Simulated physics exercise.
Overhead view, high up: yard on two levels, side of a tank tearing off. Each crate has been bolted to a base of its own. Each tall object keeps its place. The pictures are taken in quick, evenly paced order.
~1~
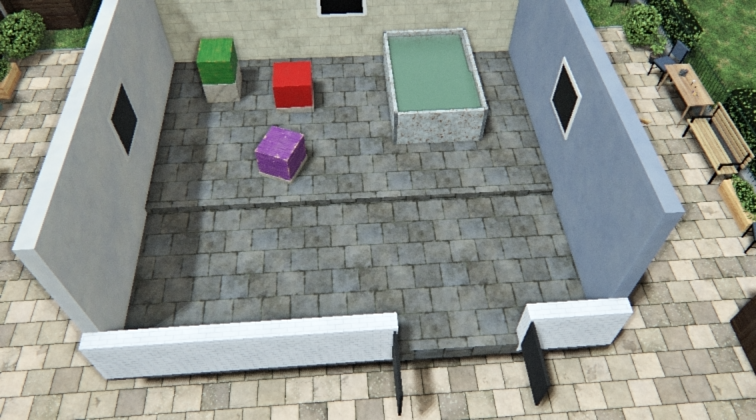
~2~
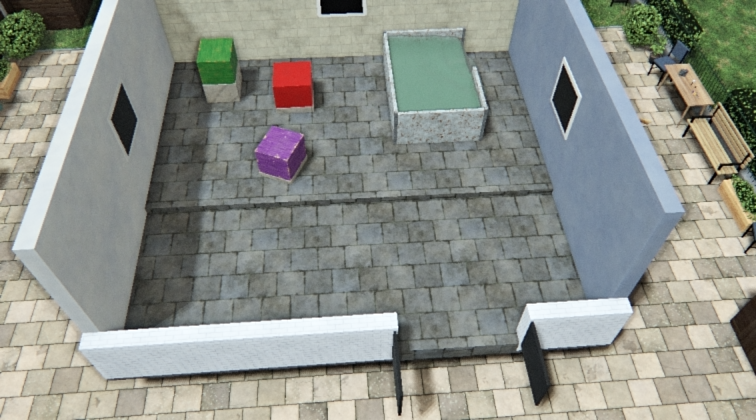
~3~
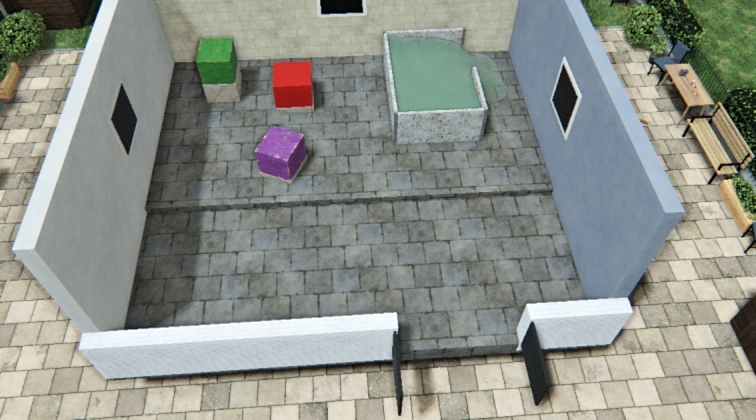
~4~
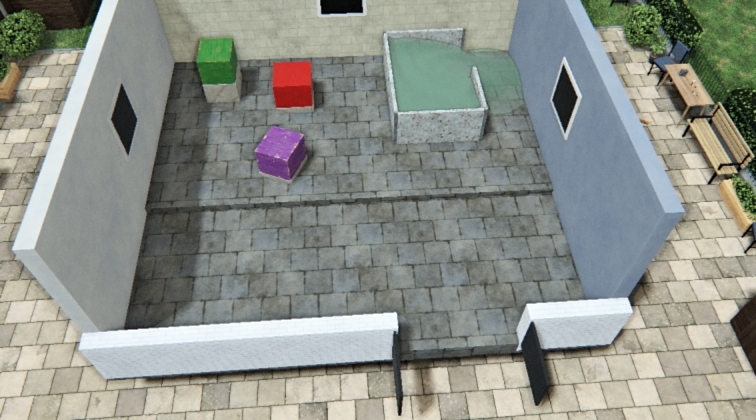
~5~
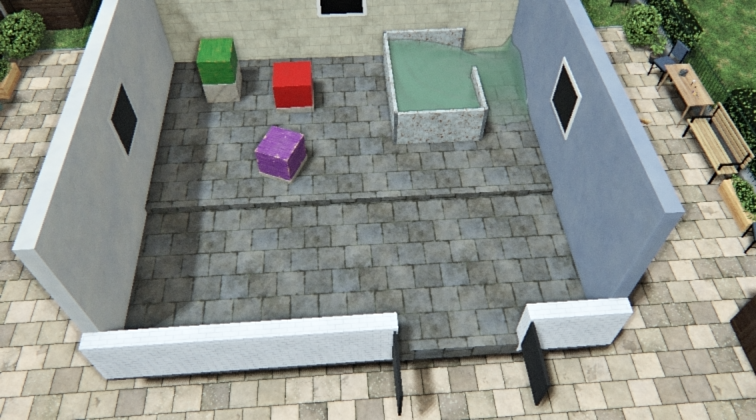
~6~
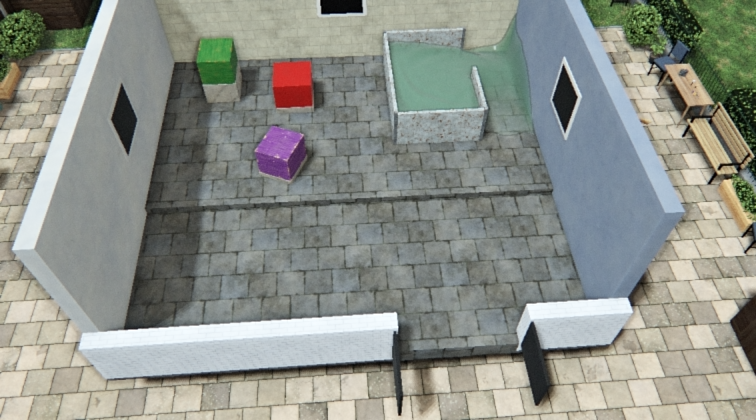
In a walled paved yard, a stone tank's right side opens and greenish water pours out rightward.
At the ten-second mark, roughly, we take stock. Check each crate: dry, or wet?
In order: The purple crate has no water on it afterwards. The green crate has no water on it afterwards. The red crate has no water on it afterwards.
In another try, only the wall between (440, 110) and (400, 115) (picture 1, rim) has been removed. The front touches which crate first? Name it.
Answer: The crate marked purple.
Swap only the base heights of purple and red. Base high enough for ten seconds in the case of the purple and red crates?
After the trade the purple crate is left untouched, and the red crate is left untouched.
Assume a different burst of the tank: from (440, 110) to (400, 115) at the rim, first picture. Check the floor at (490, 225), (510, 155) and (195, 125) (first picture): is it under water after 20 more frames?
Order as asked: Swamped, untouched, untouched.
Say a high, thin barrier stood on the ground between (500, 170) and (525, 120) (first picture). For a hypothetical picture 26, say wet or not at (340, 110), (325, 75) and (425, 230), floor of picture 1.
In turn: No water, wet, flooded.
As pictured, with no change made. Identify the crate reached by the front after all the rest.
Last of all: The one in purple.
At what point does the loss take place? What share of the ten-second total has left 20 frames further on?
My guess would be around 10 percent.
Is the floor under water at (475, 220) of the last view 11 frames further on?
Answer: Flooding.
A moment on, water covers 10 % of the floor; the purple crate not reached, the green crate not reached, the red crate not reached.
Next, water covers 20 % of the floor; the purple crate not reached, the green crate not reached, the red crate not reached.
Then, water covers 40 % of the floor; the purple crate not reached, the green crate water round its plinth, the red crate water round its plinth.
Later, water covers 50 % of the floor; the purple crate water round its plinth, the green crate water round its plinth, the red crate water round its plinth.
In the end, water covers 75 % of the floor; the purple crate stayed above the water, the green crate stayed above the water, the red crate stayed above the water.
